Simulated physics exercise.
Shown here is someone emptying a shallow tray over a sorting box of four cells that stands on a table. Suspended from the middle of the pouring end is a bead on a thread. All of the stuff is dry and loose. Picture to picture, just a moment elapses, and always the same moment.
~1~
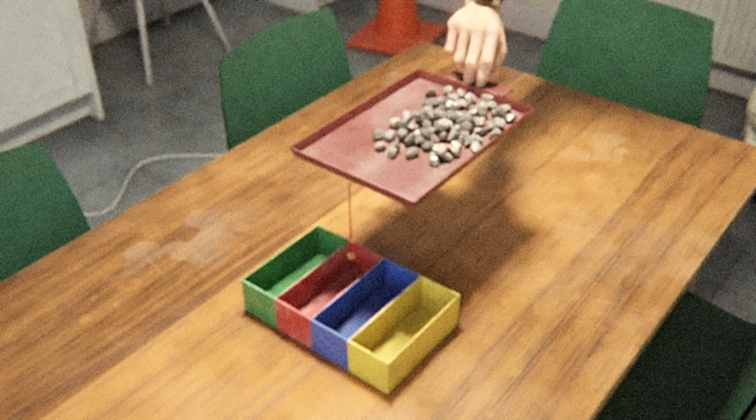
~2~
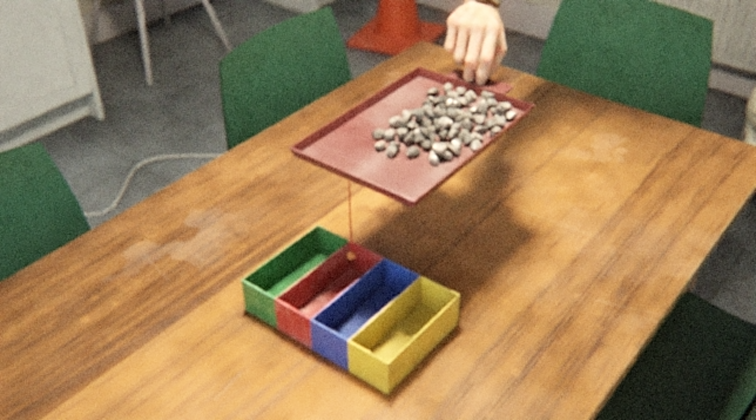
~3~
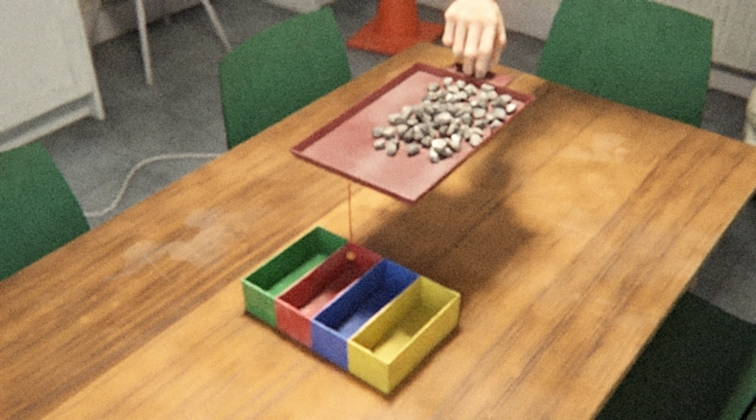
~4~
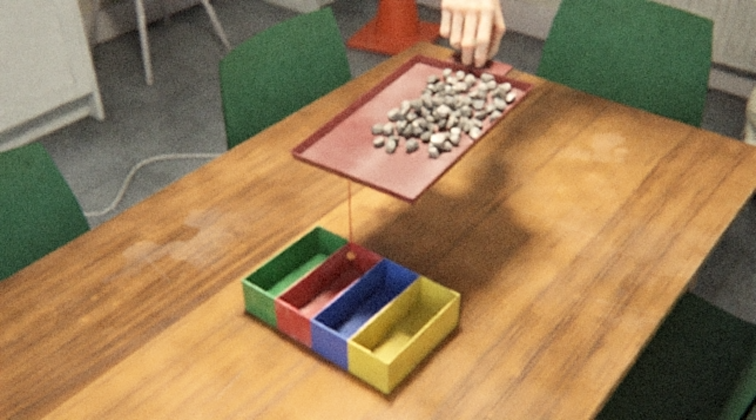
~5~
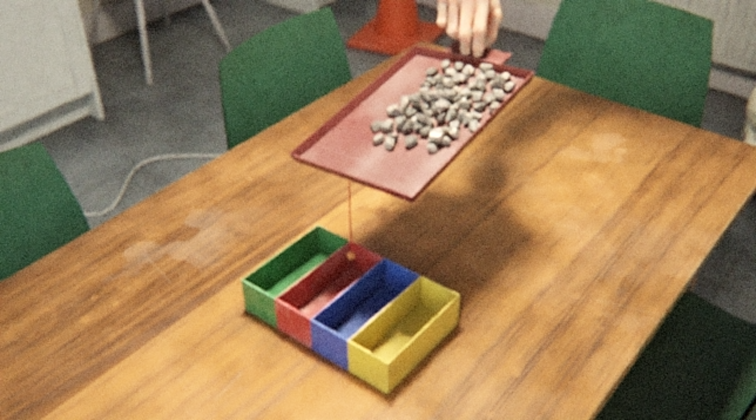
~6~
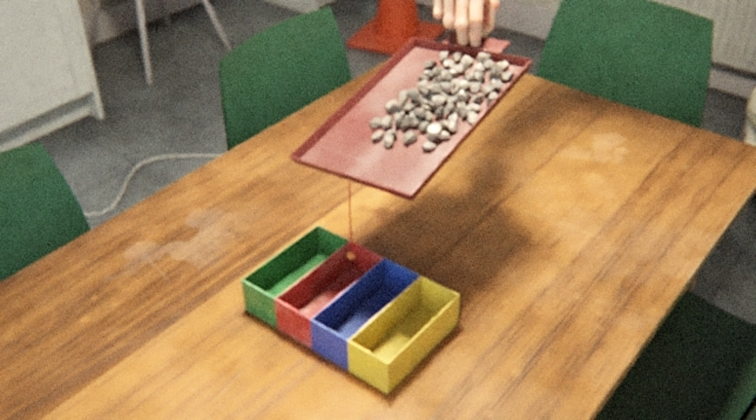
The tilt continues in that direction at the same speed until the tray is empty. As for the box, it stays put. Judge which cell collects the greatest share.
I would say the green one.
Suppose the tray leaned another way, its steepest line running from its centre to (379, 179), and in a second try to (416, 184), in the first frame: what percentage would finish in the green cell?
Near 0 % and, after that, 0 %.
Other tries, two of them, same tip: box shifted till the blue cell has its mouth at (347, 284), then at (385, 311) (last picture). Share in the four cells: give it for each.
90 per cent, then 30 per cent.
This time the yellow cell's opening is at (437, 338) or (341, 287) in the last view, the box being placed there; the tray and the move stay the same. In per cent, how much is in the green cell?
Trial 1: 10 percent; trial 2: 10 percent.
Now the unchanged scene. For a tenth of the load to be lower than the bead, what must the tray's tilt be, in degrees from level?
My estimate is some 60 degrees.
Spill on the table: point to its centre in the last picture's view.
It's centred close to pixel (240, 264).
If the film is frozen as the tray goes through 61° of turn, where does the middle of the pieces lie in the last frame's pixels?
Somewhere about (308, 168).
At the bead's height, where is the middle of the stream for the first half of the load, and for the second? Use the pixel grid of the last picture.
First part (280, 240), rest (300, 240).
Soon after the last picture, tray tipped steeply; about half on the tray; a small part in the green cell; a stray few in the red cell; about a third falling or outside the box.
A little later, tray tipped past a quarter turn; about half in the green cell; a small part in the red cell; about a third falling or outside the box.
Later still, tray tipped past a quarter turn; about half in the green cell; a small part in the red cell; about a third falling or outside the box.
At rest, tray tipped past a quarter turn; about half in the green cell; a small part in the red cell; none in the yellow cell; none in the blue cell; about a third outside the box.
